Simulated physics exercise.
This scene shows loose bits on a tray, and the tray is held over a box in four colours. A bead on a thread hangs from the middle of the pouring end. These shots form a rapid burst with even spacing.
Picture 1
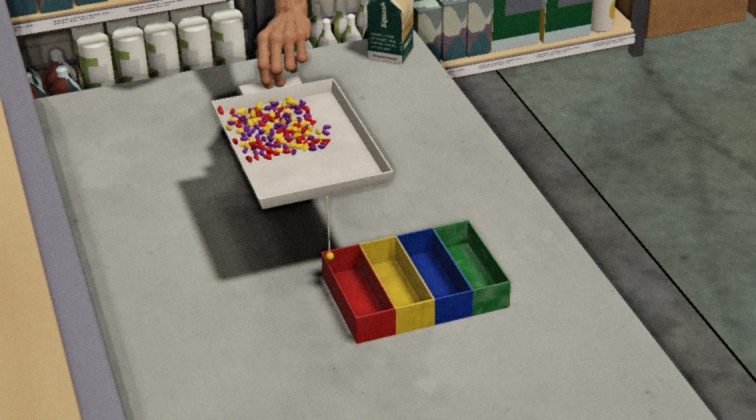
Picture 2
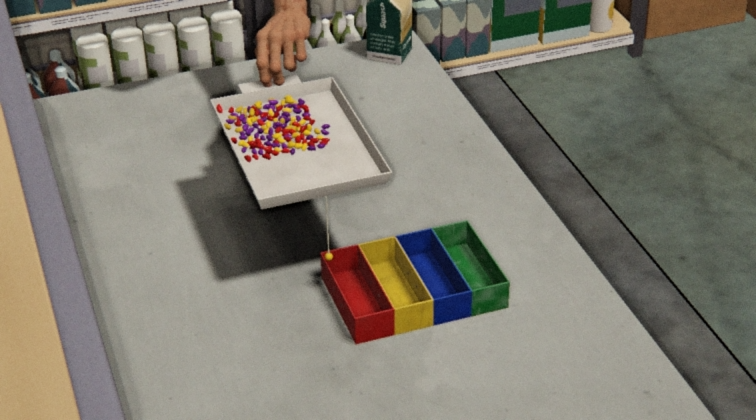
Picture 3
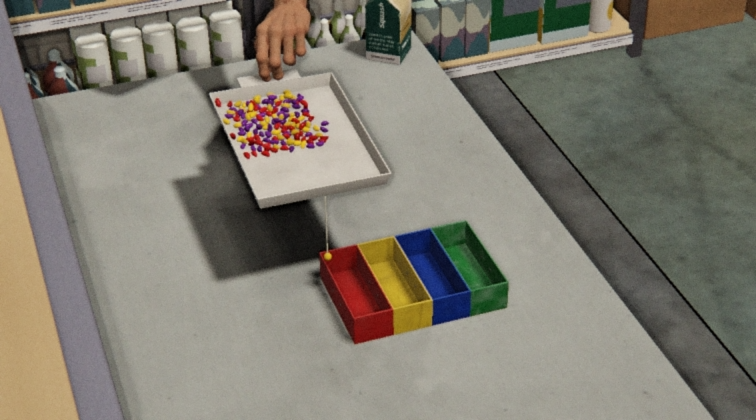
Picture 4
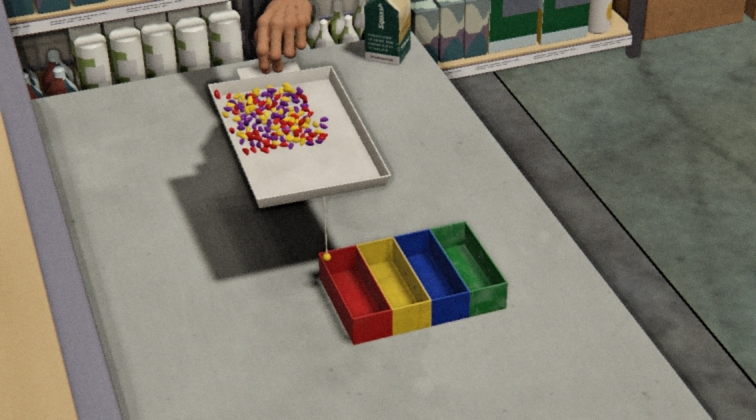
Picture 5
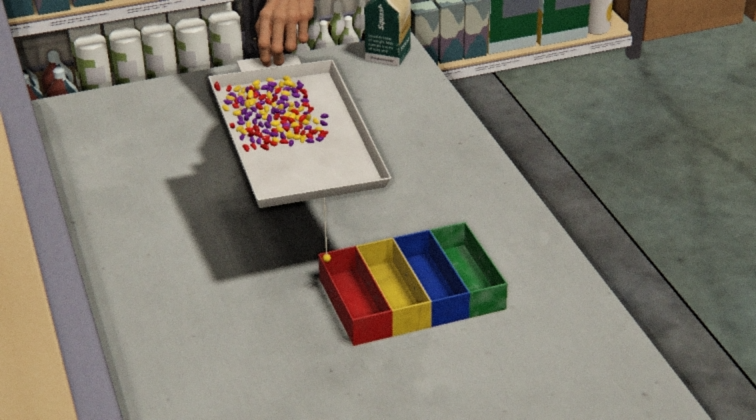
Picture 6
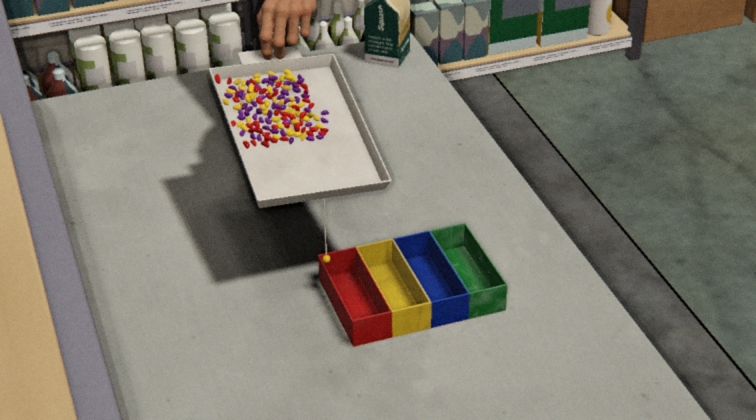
At the start, a hand holds a white tray of colourful jelly beans level above a counter, beside a box with red, yellow, blue and green cells. The hand then gradually raises the tray's far end, and the tray tilts slightly, its near right corner lowest, while the beans stay bunched together.
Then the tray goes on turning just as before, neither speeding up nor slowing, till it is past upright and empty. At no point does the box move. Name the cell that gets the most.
Yellow.
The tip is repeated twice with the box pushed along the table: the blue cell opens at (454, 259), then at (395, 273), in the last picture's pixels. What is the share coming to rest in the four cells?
About 70 in a hundred, then about 100 in a hundred.
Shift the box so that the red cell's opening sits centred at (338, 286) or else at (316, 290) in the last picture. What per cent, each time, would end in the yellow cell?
Trial 1 around 50 percent, trial 2 around 30 percent.
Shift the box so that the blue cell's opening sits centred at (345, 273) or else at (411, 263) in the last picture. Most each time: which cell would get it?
So the first one goes to that green cell and the second to the cell in yellow.
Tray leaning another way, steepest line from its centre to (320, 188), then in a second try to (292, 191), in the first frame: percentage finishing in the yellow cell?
The first try gives close to 10 per cent, the second close to 0 per cent.
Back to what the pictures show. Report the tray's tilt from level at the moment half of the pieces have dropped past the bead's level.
A tilt of roughly 110°.
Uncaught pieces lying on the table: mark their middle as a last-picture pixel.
Centre: Roughly (306, 334).
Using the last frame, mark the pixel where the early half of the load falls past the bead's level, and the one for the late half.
About (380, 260), and after that about (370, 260).
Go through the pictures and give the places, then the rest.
The first picture shows corners of the pouring end at (262, 196) and (388, 170), level; middle of the load at (276, 127), jelly beans; bead on its thread at (330, 256); red cell at (376, 323); yellow cell at (415, 314); blue cell at (453, 305); green cell at (491, 296).
The second picture shows corners of the pouring end at (261, 197) and (387, 171), level; middle of the load at (275, 126).
The third picture shows corners of the pouring end at (260, 196) and (387, 172), tipped barely, lowest at the right corner; middle of the load at (274, 122).
The fourth picture shows corners of the pouring end at (260, 196) and (386, 174), tipped a little, lowest at the right corner; middle of the load at (273, 117).
The fifth picture shows corners of the pouring end at (260, 197) and (387, 176), tipped a little, lowest at the right corner; middle of the load at (273, 111).
The sixth picture shows corners of the pouring end at (261, 197) and (387, 179), tipped a little, lowest at the right corner; middle of the load at (274, 107); red cell at (372, 326); yellow cell at (411, 317); blue cell at (450, 308); green cell at (488, 299).
Soon, tray tipped steeply; nearly all on the tray; a stray few in the yellow cell; a stray few in the red cell; a small part falling or outside the box.
A while on, tray tipped right over; about two thirds on the tray; a small part in the yellow cell; a small part in the red cell; a stray few in the blue cell; a stray few in the green cell; a small part falling or outside the box.
Towards the end, tray tipped past a quarter turn; about half in the yellow cell; about a third in the red cell; a stray few in the blue cell; a stray few in the green cell; a small part falling or outside the box.
Finally, tray tipped past a quarter turn; about half in the yellow cell; about a third in the red cell; a stray few in the blue cell; a stray few in the green cell; a small part outside the box.
